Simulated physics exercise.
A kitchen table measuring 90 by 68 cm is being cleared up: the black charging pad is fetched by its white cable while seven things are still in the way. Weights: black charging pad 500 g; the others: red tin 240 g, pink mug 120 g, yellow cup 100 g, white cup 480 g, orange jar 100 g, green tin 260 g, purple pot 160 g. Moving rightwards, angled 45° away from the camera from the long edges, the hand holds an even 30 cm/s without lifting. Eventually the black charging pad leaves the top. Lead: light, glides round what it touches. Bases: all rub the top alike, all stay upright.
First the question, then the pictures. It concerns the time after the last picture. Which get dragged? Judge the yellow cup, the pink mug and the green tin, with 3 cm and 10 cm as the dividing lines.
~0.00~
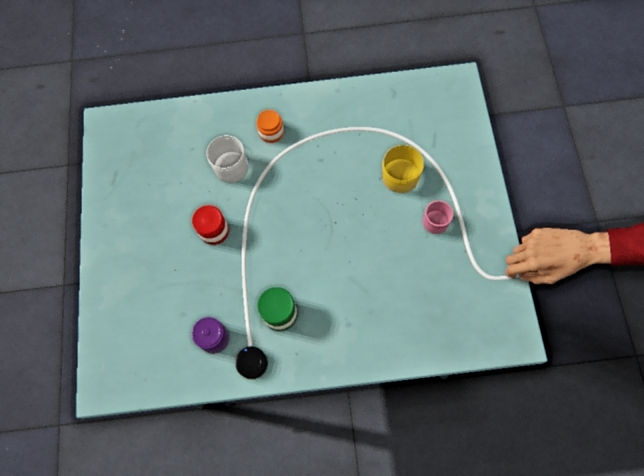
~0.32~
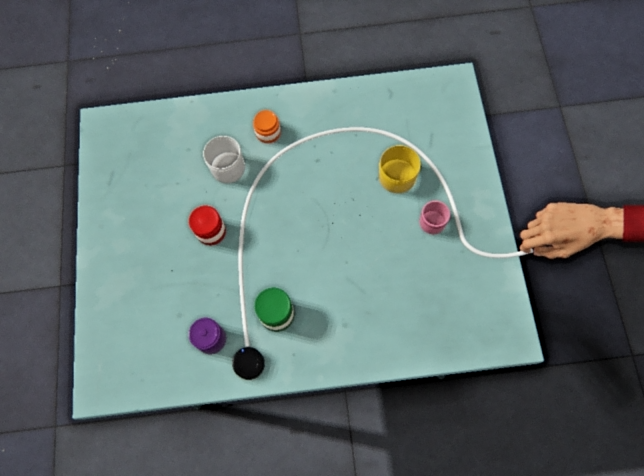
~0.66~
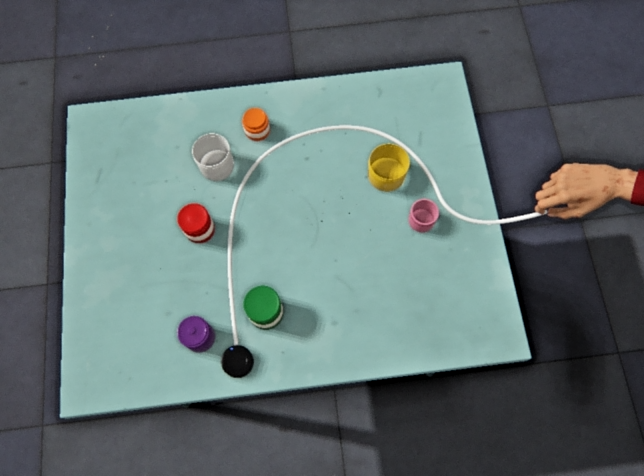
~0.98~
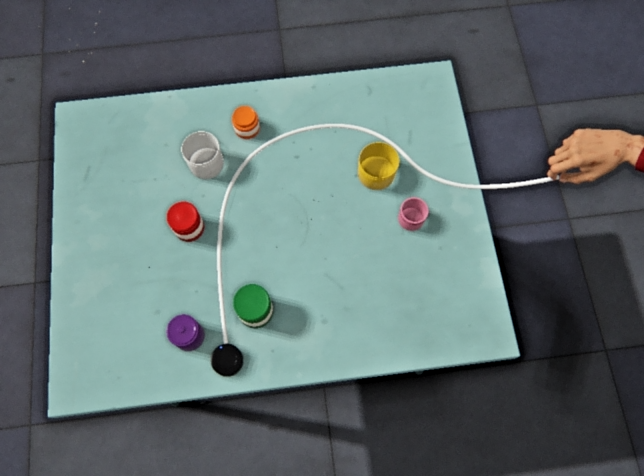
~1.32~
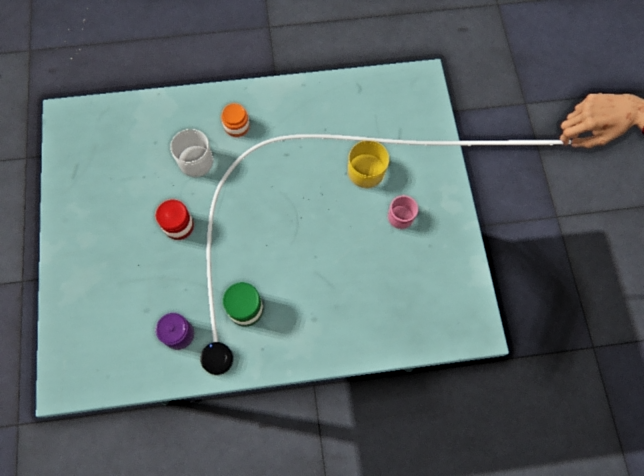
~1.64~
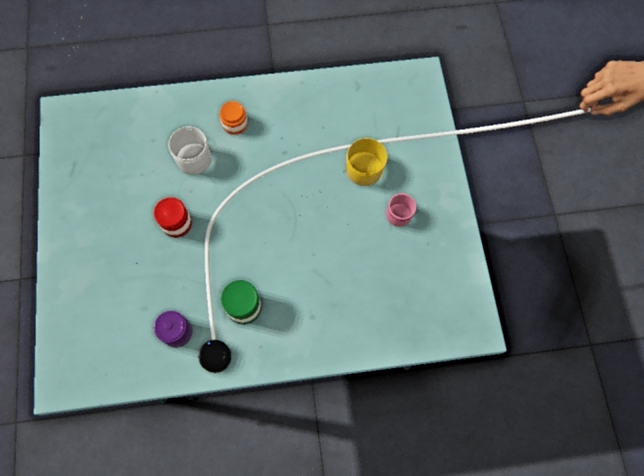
Result: Yellow cup reaches the top band, pink mug slides into the middle band, green tin shifts a middling way.
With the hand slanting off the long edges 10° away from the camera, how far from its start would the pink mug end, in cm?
Roughly 18 cm.
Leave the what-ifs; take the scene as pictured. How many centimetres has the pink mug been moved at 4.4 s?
Shift at that moment: About 4 cm.
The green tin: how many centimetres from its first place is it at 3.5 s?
At that time it sits around 8 cm from its start.
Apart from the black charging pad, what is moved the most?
That would be the yellow cup.
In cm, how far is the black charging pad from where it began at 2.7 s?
I reckon some 10 cm.
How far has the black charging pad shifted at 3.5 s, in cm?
I make it roughly 36 cm.
At 2.7 s, the black charging pad has slid 9 cm. Moved, yellow cup 13 cm, green tin 6 cm, pink mug 4 cm.
At 3.5 s, the black charging pad has slid 35 cm. Moved, yellow cup 13 cm, green tin 8 cm, pink mug 4 cm.
At 4.4 s, the black charging pad has slid 61 cm. Moved, yellow cup 15 cm, green tin 8 cm, pink mug 4 cm.
At 5.1 s, the black charging pad is off the top. Moved, yellow cup 15 cm at (432, 191), green tin 8 cm at (281, 307), pink mug 4 cm at (413, 224).
